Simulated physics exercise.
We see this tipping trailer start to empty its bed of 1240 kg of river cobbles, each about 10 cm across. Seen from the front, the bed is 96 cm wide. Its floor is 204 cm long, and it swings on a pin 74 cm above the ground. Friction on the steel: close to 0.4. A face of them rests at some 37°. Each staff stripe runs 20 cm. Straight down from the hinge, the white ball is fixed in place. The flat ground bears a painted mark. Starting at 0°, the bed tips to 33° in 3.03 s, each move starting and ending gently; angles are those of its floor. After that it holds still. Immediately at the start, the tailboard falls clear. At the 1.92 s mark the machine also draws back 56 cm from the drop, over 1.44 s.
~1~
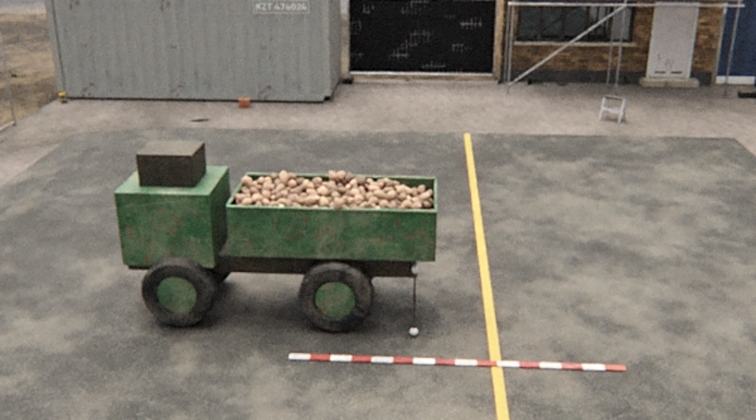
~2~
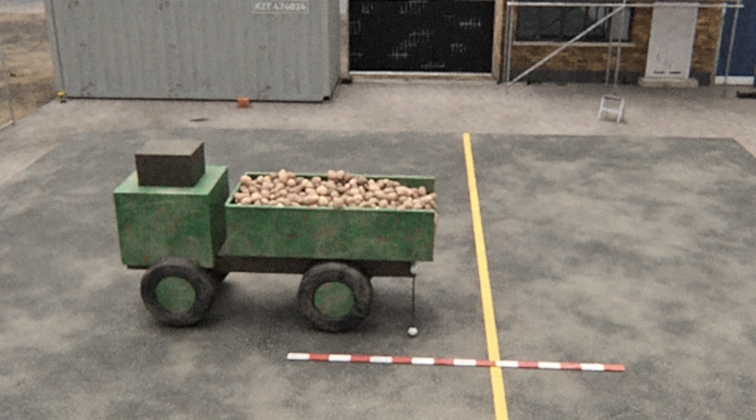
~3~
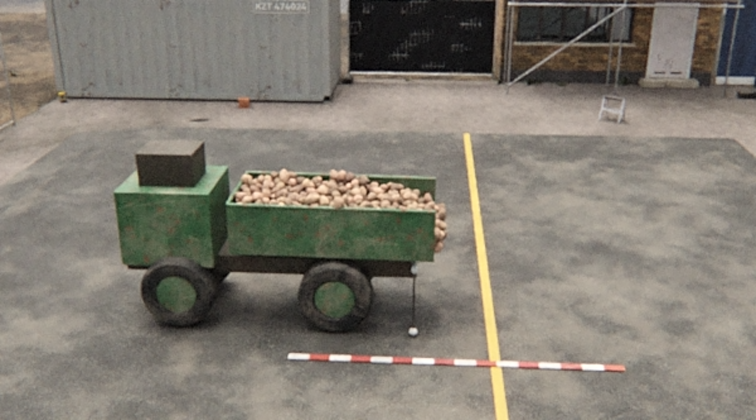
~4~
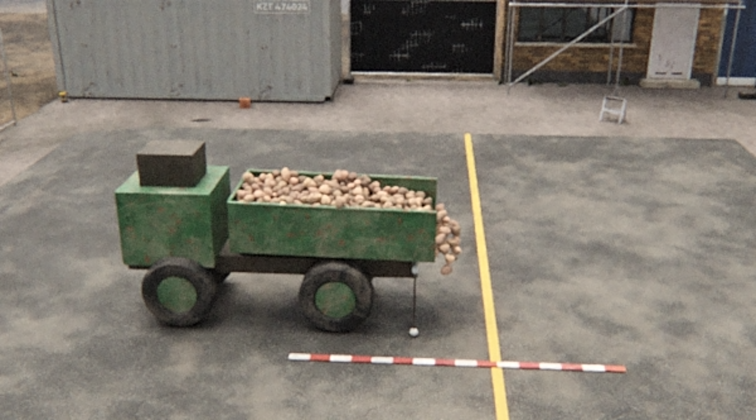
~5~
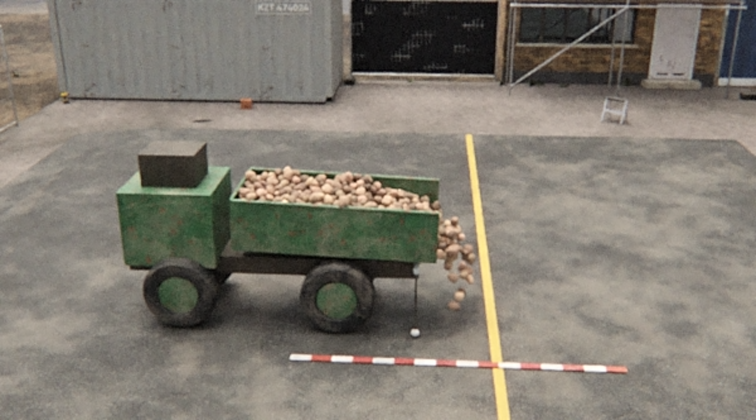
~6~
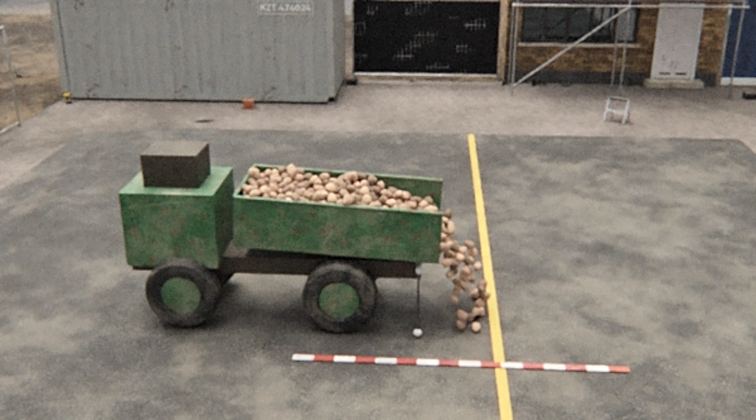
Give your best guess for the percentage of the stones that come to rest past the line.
I would say about 25 per cent.
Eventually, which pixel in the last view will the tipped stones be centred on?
Near (459, 302).
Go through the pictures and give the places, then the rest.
The bed is at 0°, its lip at (434, 261); the top of the load is at (303, 179), in the first picture.
The bed is at 0°, its lip at (433, 261); the top of the load is at (302, 179), in the second picture.
Lip at (434, 261), floor tilted 1°, highest stones at (291, 179); 2 % has left, in the third picture.
The bed is at 1°, its lip at (435, 262); the top of the load is at (293, 178); 4 % has left, in the fourth picture.
Lip at (436, 263), floor tilted 2°, highest stones at (289, 177); 5 % has left, in the fifth picture.
Lip at (439, 263), floor tilted 3°, highest stones at (287, 176); 6 % has left, in the sixth picture.
A little later the floor is at 28°; 65 % in the bed, 28 % short of the line, 6 % past the line; the foremost stones are at (547, 321).
Then the floor is at 33°; 16 % in the bed, 62 % short of the line, 22 % past the line; the foremost stones are at (566, 309).
Later still the floor is at 33°; 0 % in the bed, 75 % short of the line, 24 % past the line; the foremost stones are at (571, 305).
In the end the floor is at 33°; 0 % in the bed, 76 % short of the line, 24 % past the line; the foremost stones are at (572, 305).
